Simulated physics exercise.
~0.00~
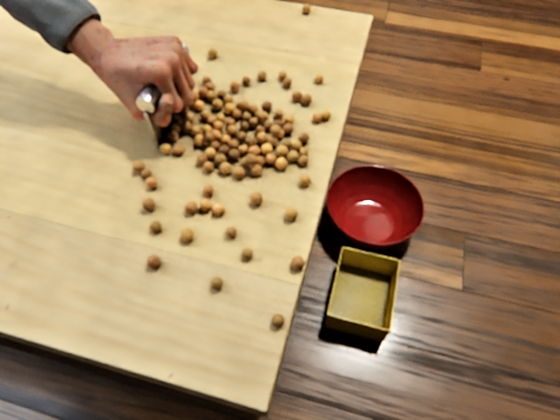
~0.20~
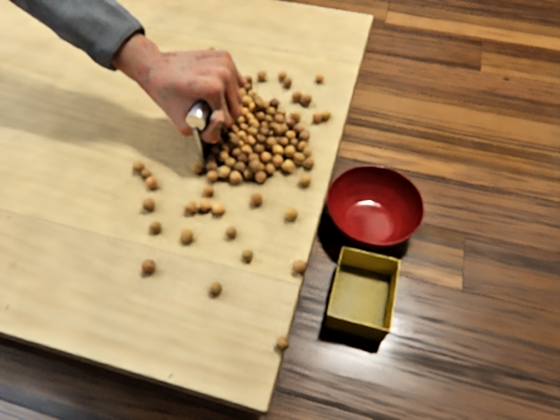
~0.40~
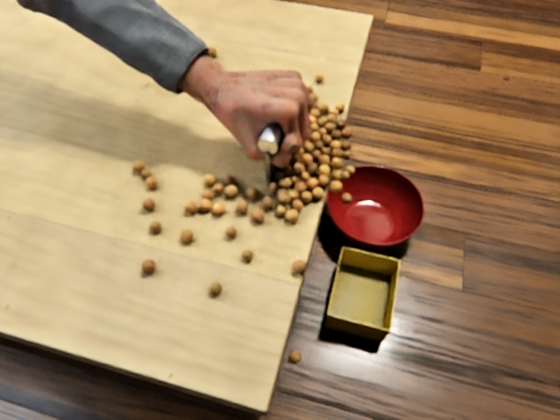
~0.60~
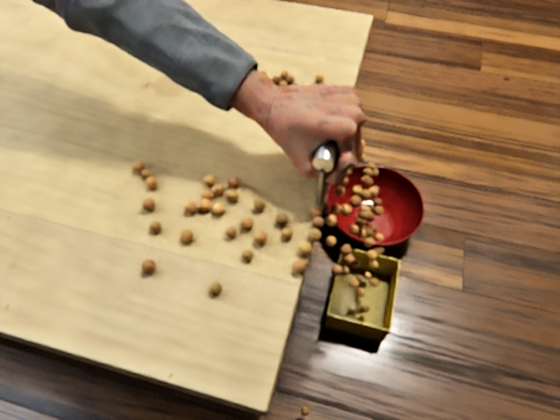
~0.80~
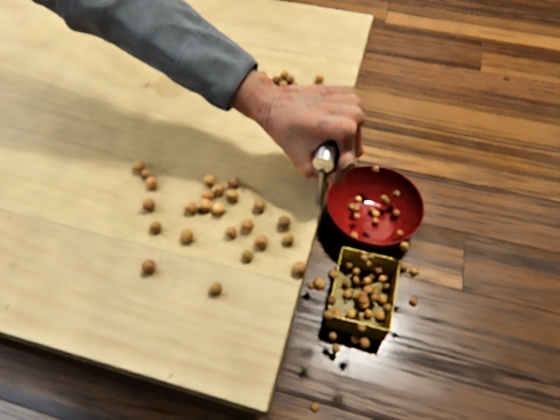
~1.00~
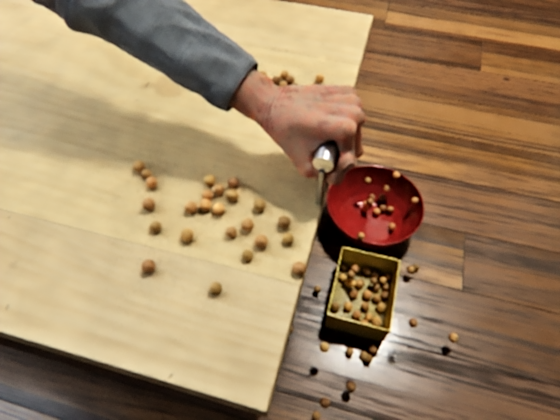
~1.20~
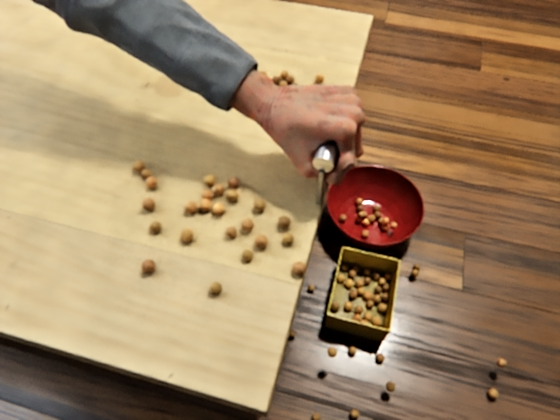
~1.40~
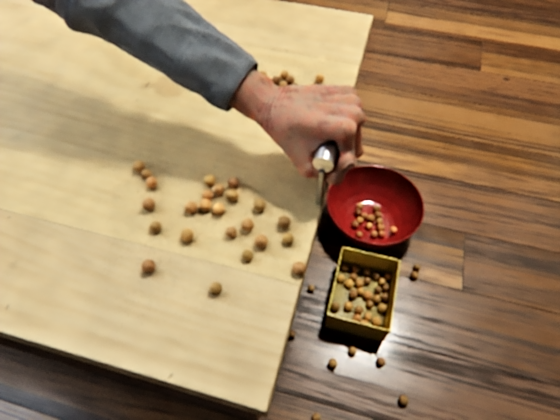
Hand with a scraper pushing wooden beads off a pale board, some landing in a yellow tin and red bowl, others scattering.
